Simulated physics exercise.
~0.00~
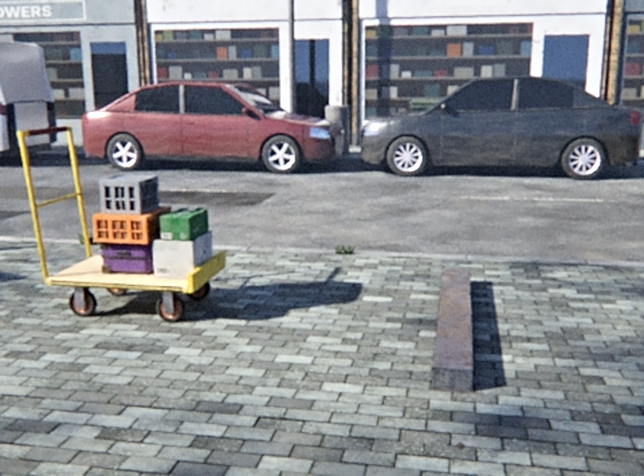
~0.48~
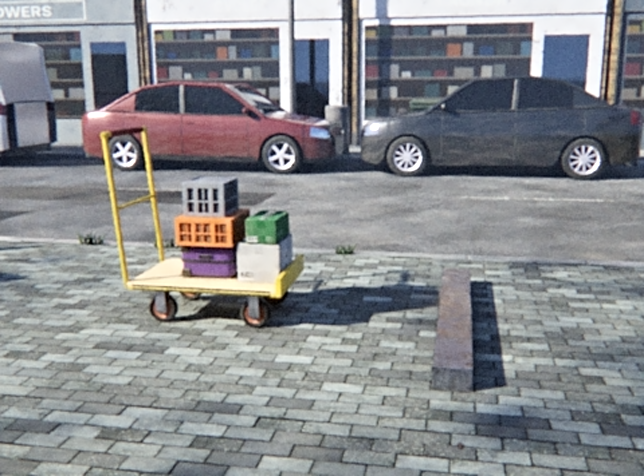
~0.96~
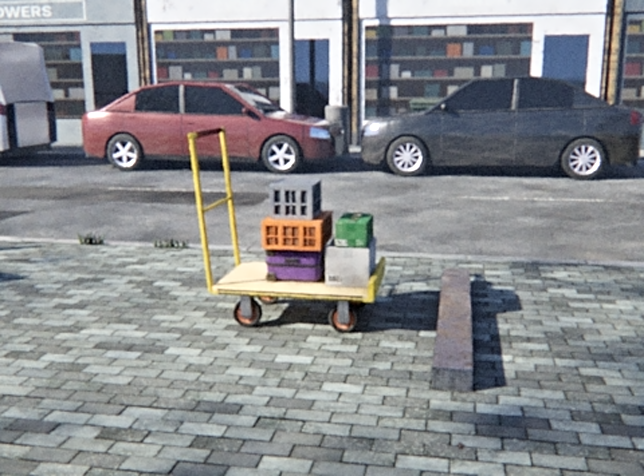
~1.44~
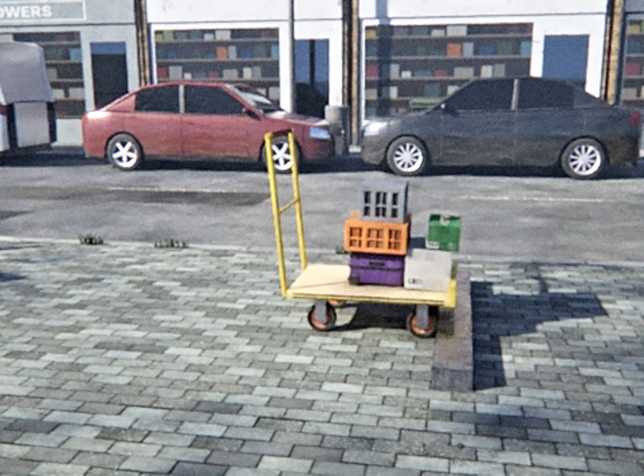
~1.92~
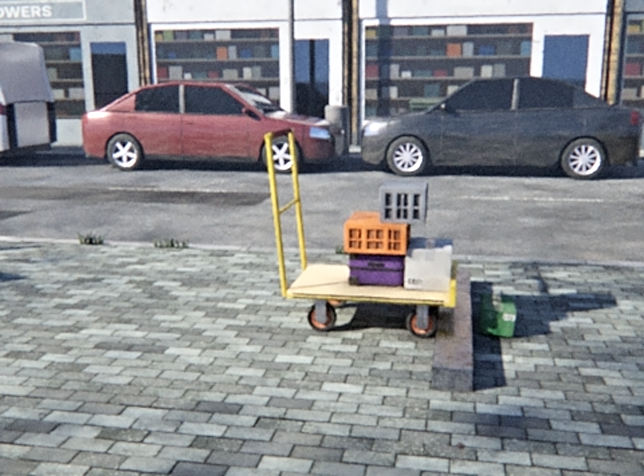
A paved area beside a street is seen from a still, slightly raised view, with a red car and a dark car parked before shopfronts. On the left stands a yellow trolley carrying a purple case, an orange crate, a grey crate, a white box and a green carton. The trolley rolls right towards a low kerb and stops against it. The green carton slides forward off the white box and drops beyond the kerb, landing overturned. The grey crate shifts right atop the orange crate, and the rest stays on the deck.
